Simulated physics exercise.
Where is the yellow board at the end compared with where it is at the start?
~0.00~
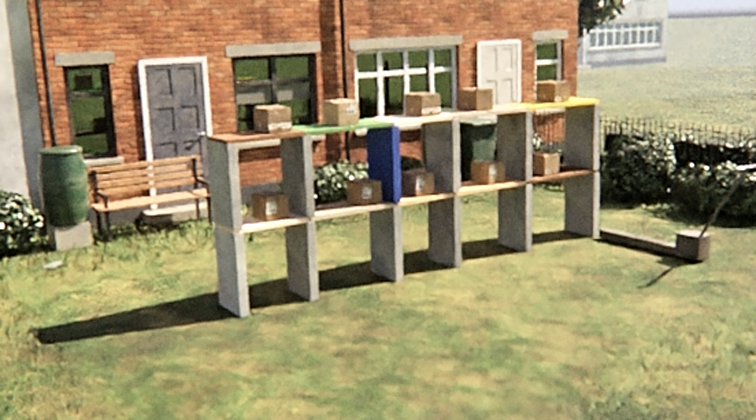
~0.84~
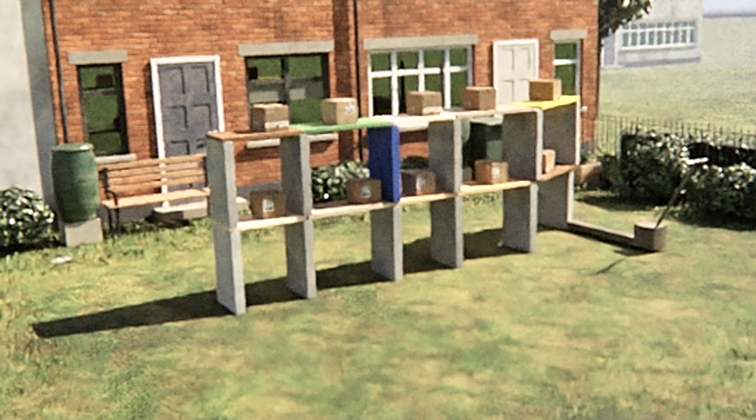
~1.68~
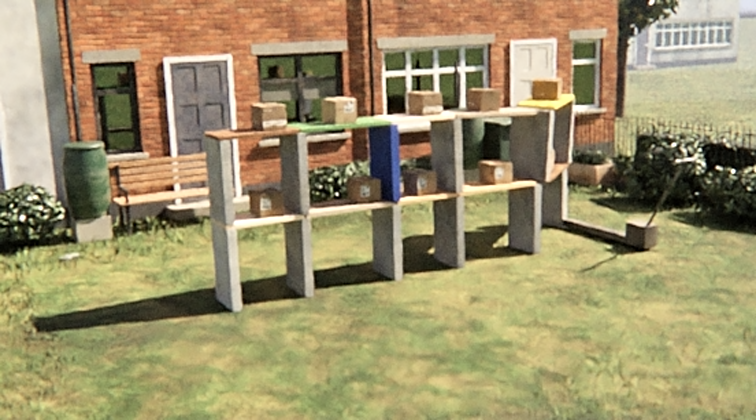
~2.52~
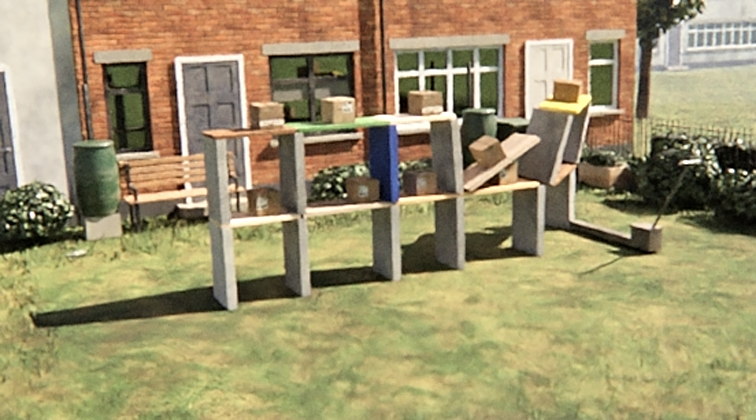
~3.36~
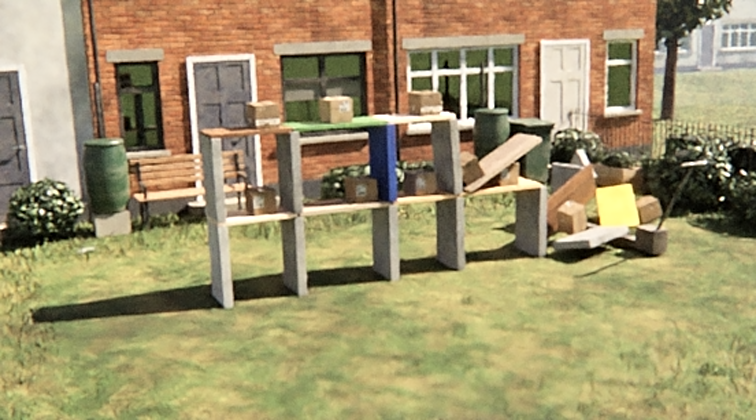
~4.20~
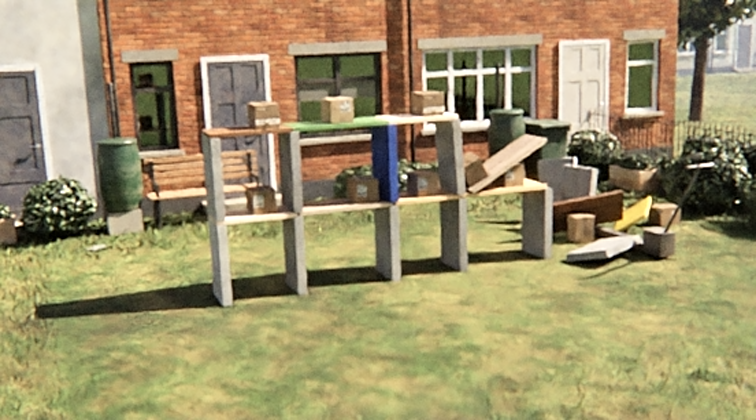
At the start the yellow board lies across the top tier at the right end of the structure. By the end it is down among the fallen pieces on the grass, to the right of the part still standing.
At first, a two-tier row of grey blocks holds up loose boards and cardboard boxes on a lawn before a brick house, with a narrow jack at the right end. The jack pushes in at the base, and the lower right upright shifts left while the tiers still stand. Then an upper board beside the yellow one drops at one end and tilts, and the right end leans. That end collapses, bringing the yellow board down to the grass. The rest stays up, with the green board and blue upright in place and the tilted board still slanting beside the heap.
